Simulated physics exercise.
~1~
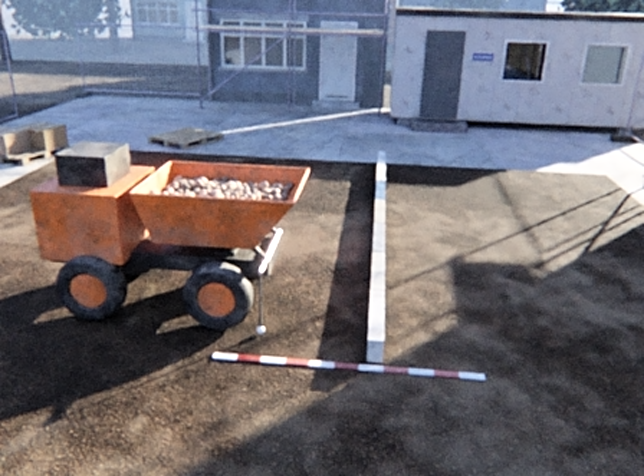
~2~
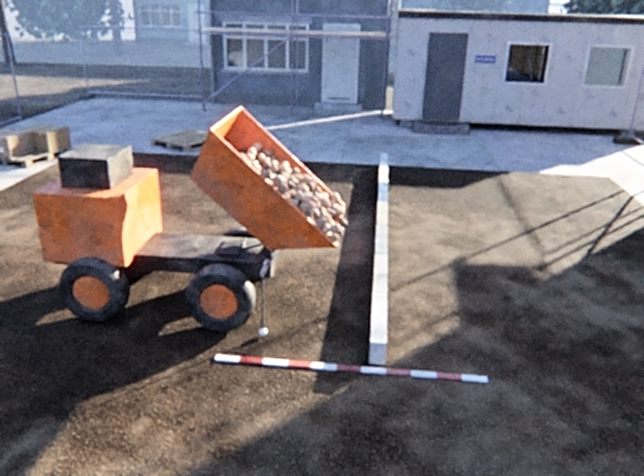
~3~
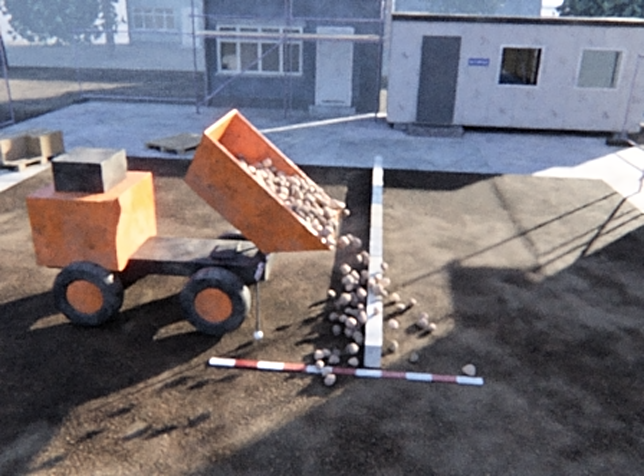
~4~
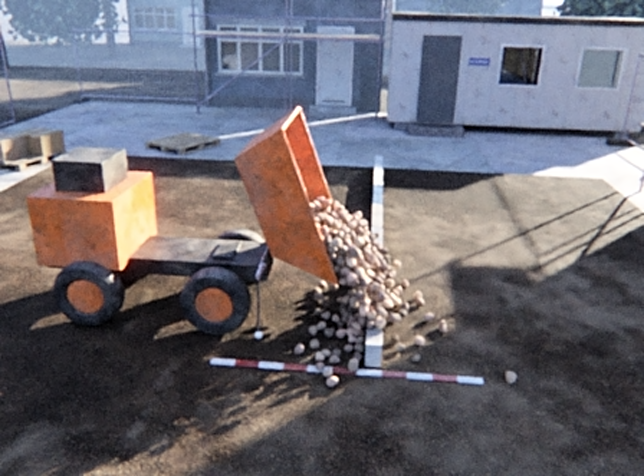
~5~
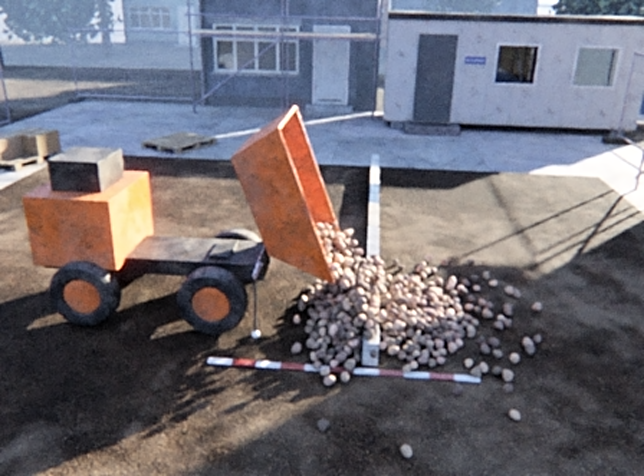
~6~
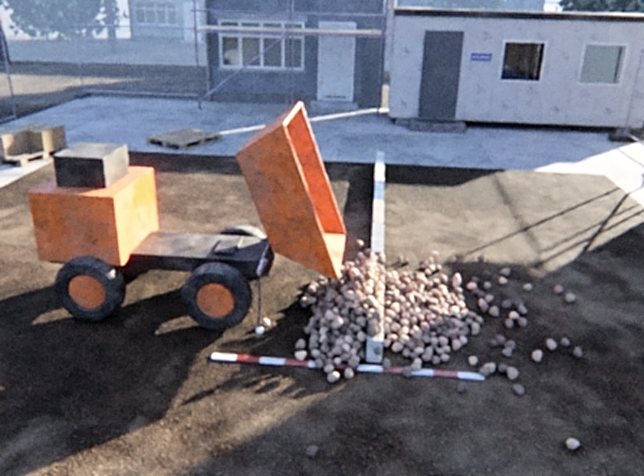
In a sunlit yard in front of low buildings and scaffolding, a small orange dumper stands with its skip full of rounded cobbles, facing a pale kerb and a red-and-white striped staff on the ground. The skip tilts up to the right, and the stones slide toward its lower edge. Cobbles then begin to spill out, dropping around the kerb, with a few rolling past it. The skip tips more steeply, and the load pours down into a growing heap. At the end the skip stays raised and emptied, with stones piled on both sides of the kerb and several scattered to the right.
